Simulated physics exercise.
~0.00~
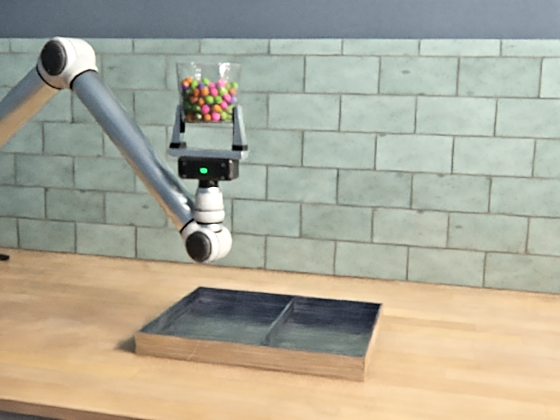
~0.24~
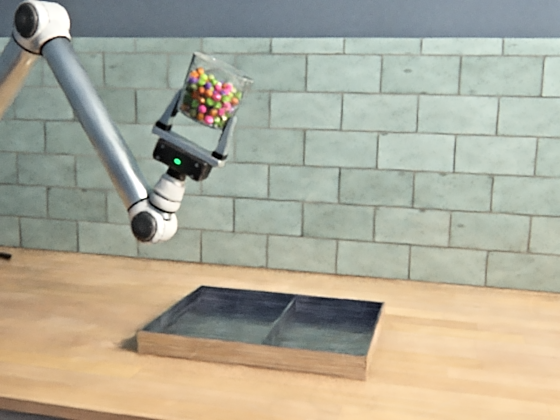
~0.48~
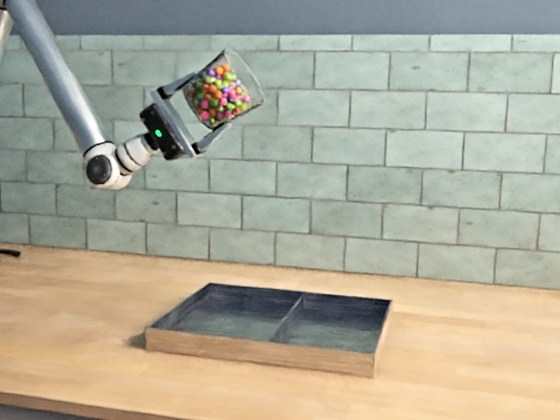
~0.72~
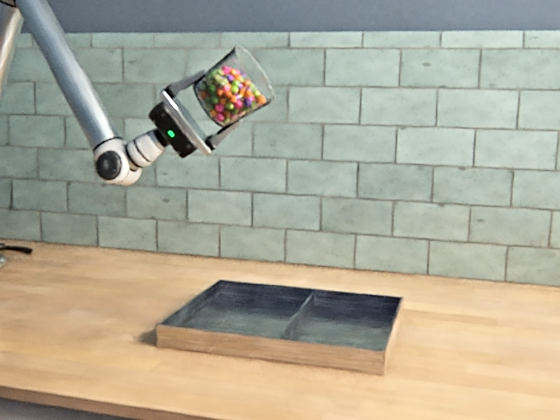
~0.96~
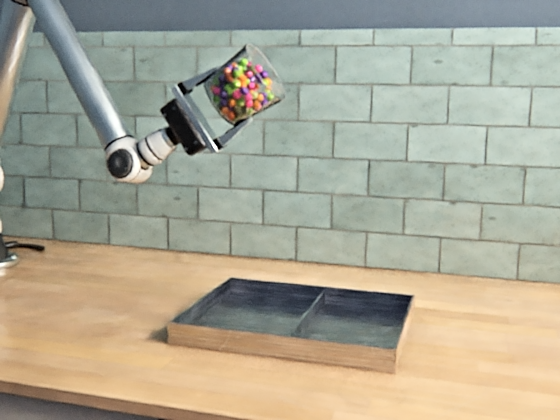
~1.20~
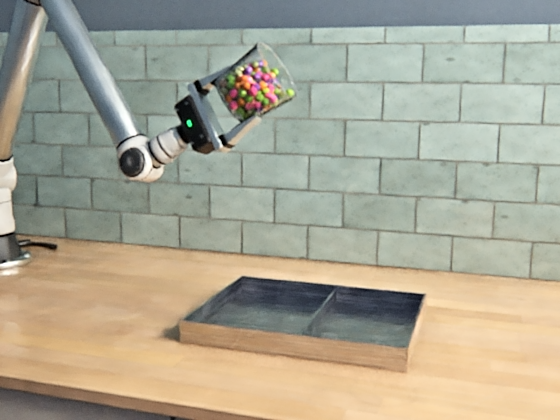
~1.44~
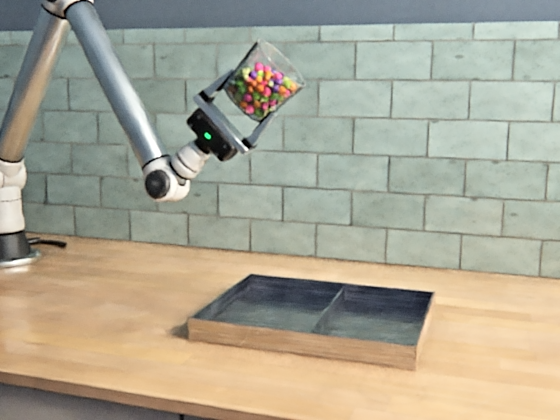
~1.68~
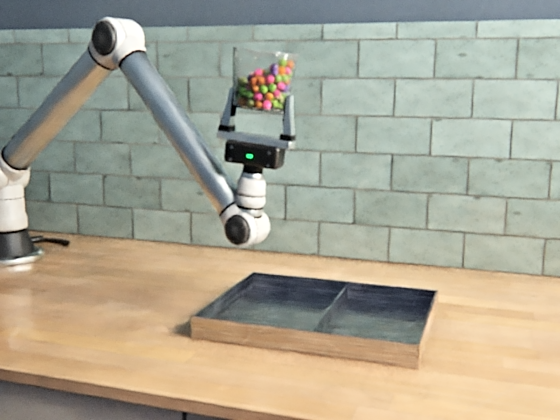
A robot arm held a clear tumbler of colorful round sweets above a divided wooden tray, tipped it steeply to the right, then brought it back upright, with the sweets still heaped inside and the tray below looking empty.
